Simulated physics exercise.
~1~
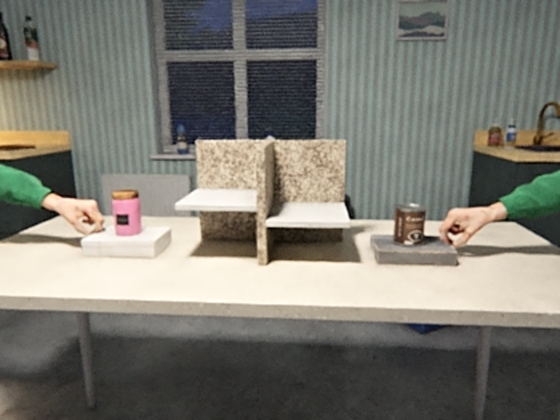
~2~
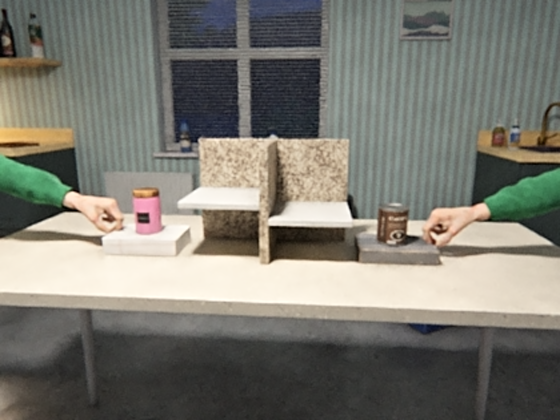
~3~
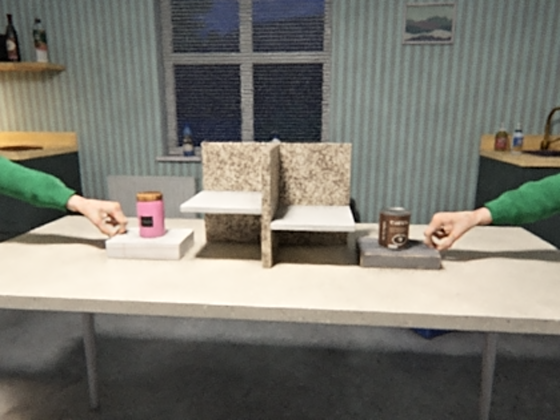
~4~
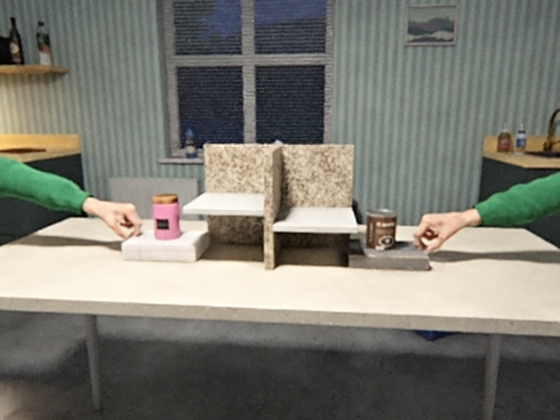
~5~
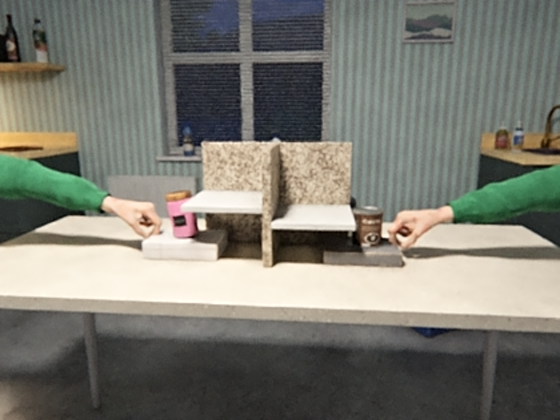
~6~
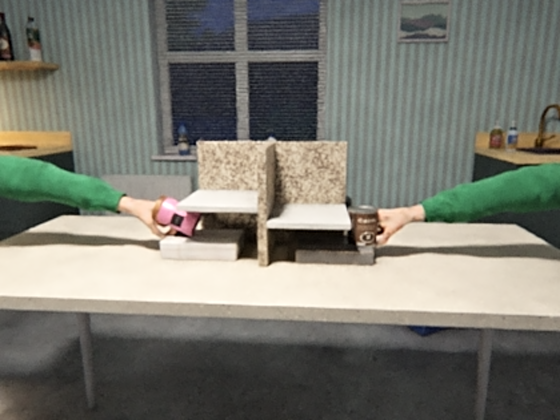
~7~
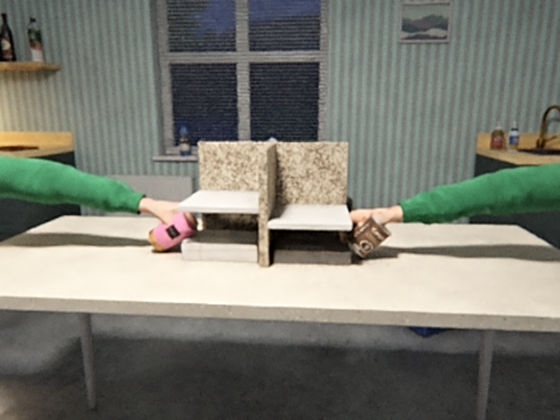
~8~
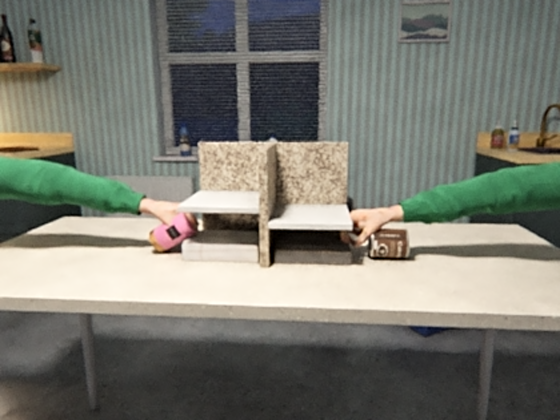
A white board carrying a pink jar and a grey box carrying a brown tin slide towards each other across a pale table, each pushed by a green-sleeved hand. Between them stands a speckled divider with a low white shelf on either side. As the bases slip under the shelves, the pink jar meets the left edge and leans back, while the brown tin is held back at the right edge. The bases keep going underneath, and the jar topples outward, then the tin tips off too. Finally the jar rests tilted upside down by the left hand, and the tin lies on the table at right.
